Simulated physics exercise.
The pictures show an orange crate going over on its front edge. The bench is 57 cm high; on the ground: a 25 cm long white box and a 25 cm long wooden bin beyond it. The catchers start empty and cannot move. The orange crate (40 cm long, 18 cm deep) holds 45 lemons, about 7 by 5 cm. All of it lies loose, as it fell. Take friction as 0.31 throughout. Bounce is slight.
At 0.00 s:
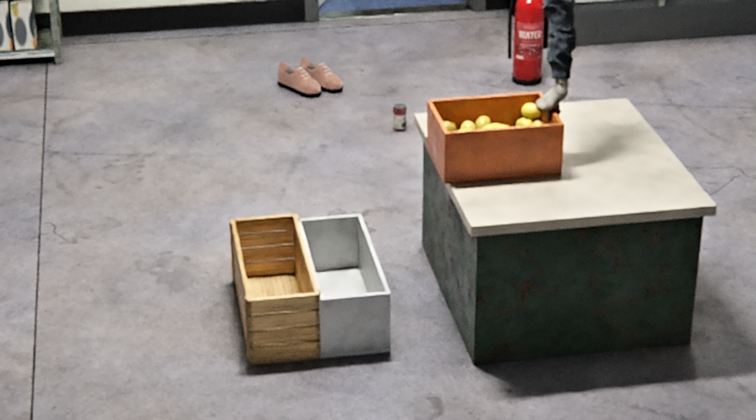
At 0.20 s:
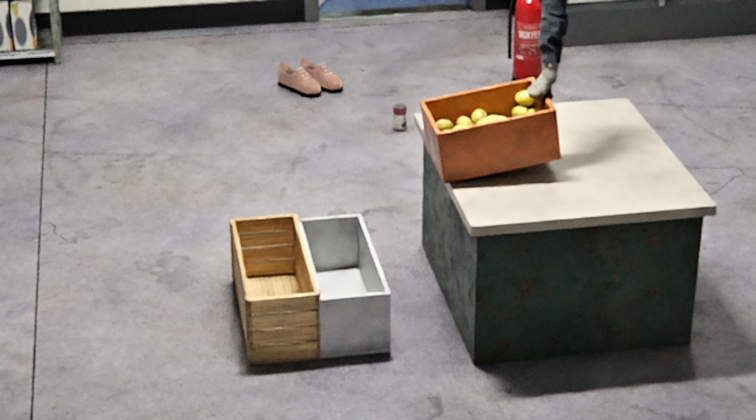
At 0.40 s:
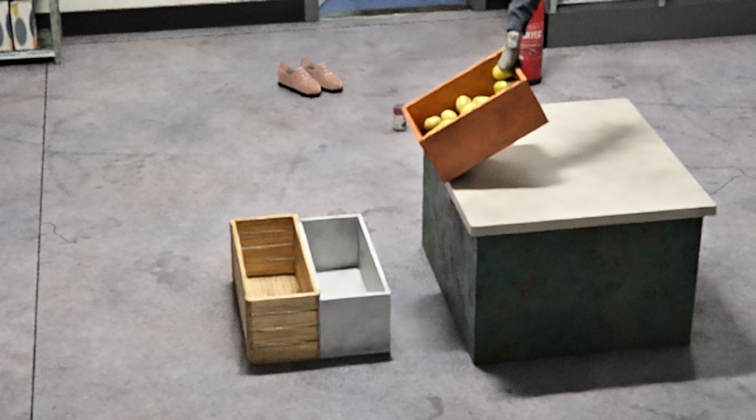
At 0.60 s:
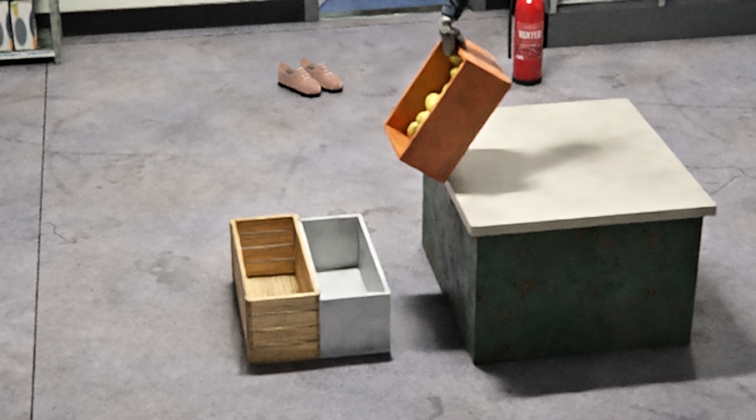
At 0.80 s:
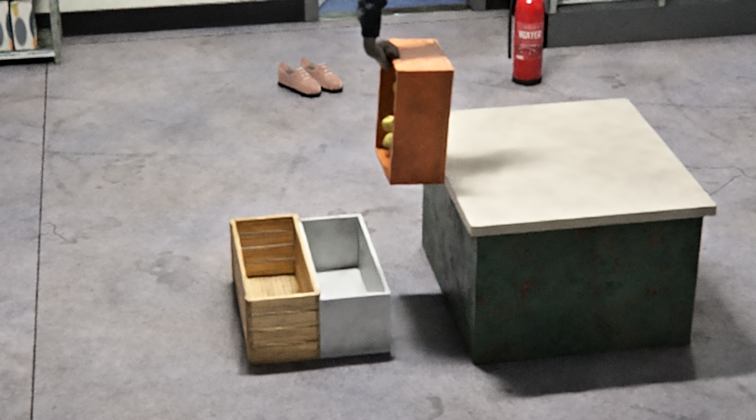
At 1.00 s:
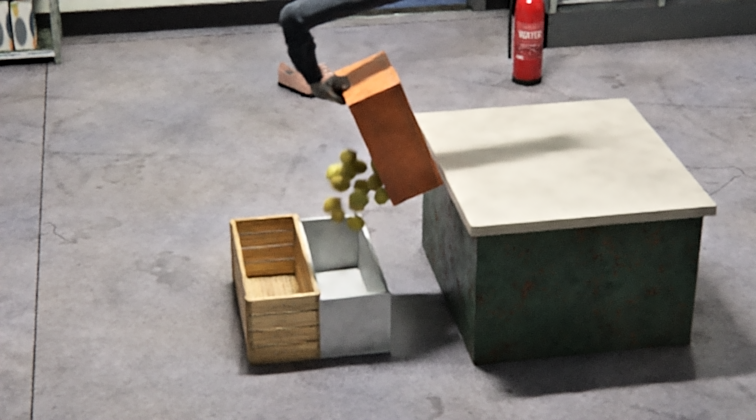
An orange crate of lemons is tipped leftward off a bench by a gloved hand, and lemons tumble out.
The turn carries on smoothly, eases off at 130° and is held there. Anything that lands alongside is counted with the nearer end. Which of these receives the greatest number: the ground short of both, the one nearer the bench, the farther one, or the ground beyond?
Look in the nearer one, the white box.
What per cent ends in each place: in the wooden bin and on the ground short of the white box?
About 5 and 0 per cent.
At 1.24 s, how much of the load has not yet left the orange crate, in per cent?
Roughly 15 per cent is still inside.
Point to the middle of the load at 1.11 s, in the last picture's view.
At about (363, 180).
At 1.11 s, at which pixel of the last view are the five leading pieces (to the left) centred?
Around (319, 251).
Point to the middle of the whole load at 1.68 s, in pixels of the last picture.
Around (338, 302).
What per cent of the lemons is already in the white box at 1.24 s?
Some 40 per cent by then.
After 1.11 s, tilt 122°; 20 still in the orange crate, 5 in the white box and 20 in the air.
After 1.24 s, tilt 129°; 6 still in the orange crate, 19 in the white box, 1 in the wooden bin and 19 in the air.
After 1.44 s, tilt 130°; 40 in the white box, 3 in the wooden bin and 2 in the air.
Final count (at 1.68 s), 42 in the white box and 3 in the wooden bin.
